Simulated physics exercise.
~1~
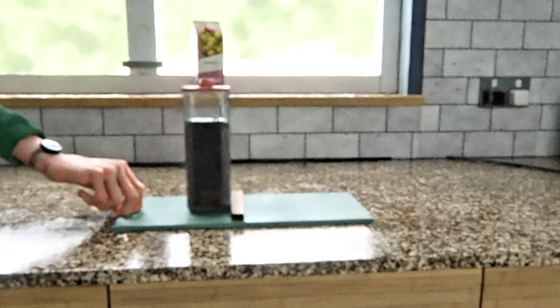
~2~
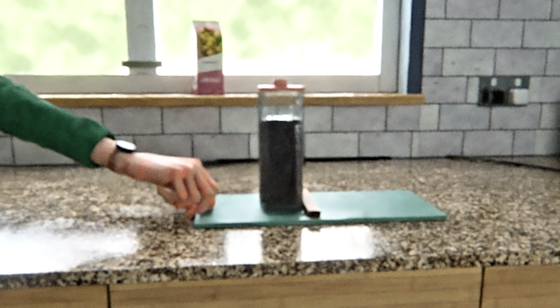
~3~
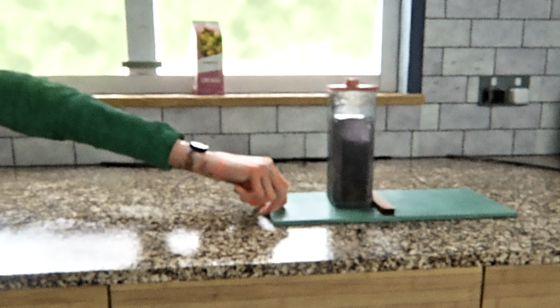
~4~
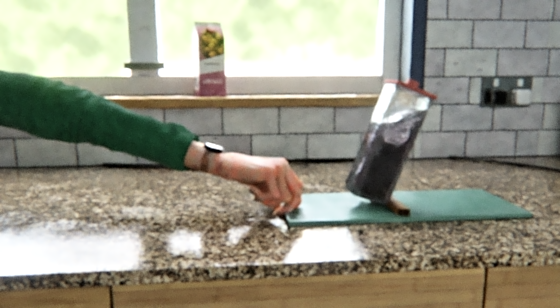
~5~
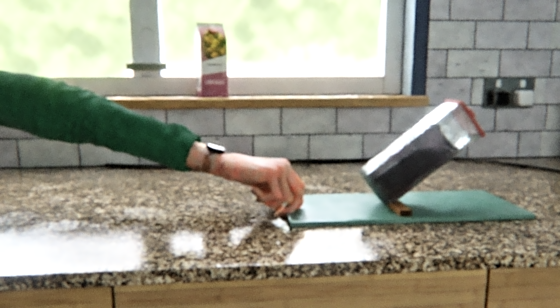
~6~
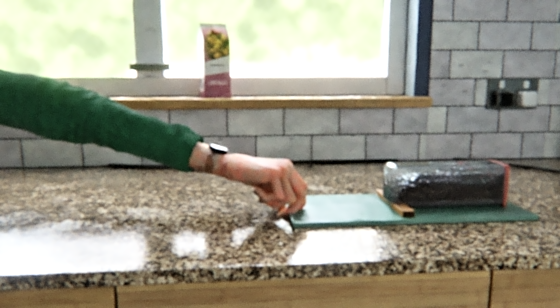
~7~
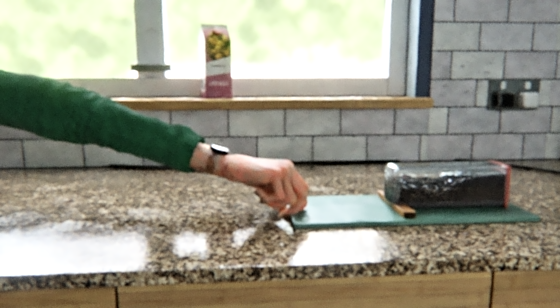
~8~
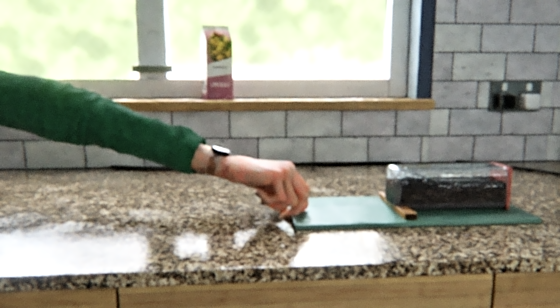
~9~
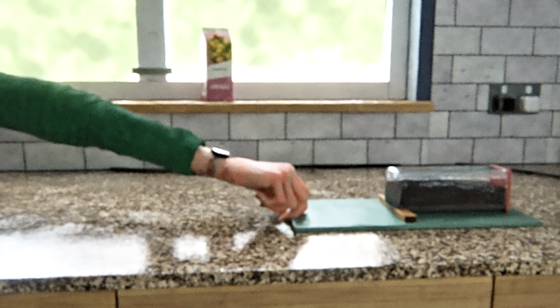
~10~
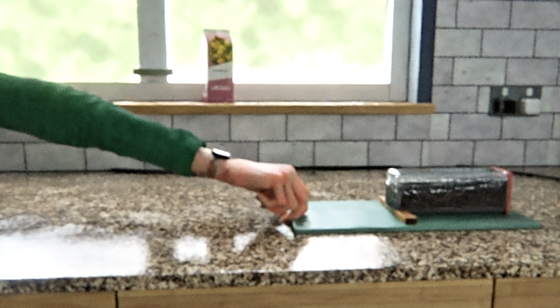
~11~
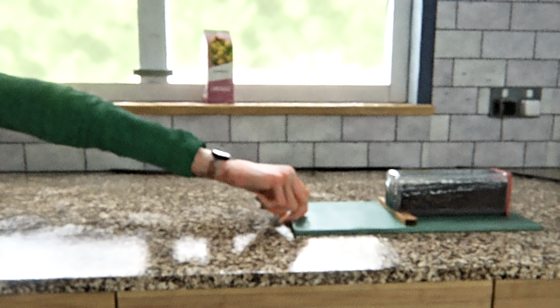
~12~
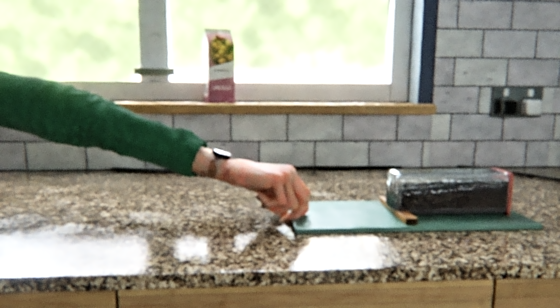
A dark-filled square bottle slides right on a hand-moved green board, then topples onto its side.
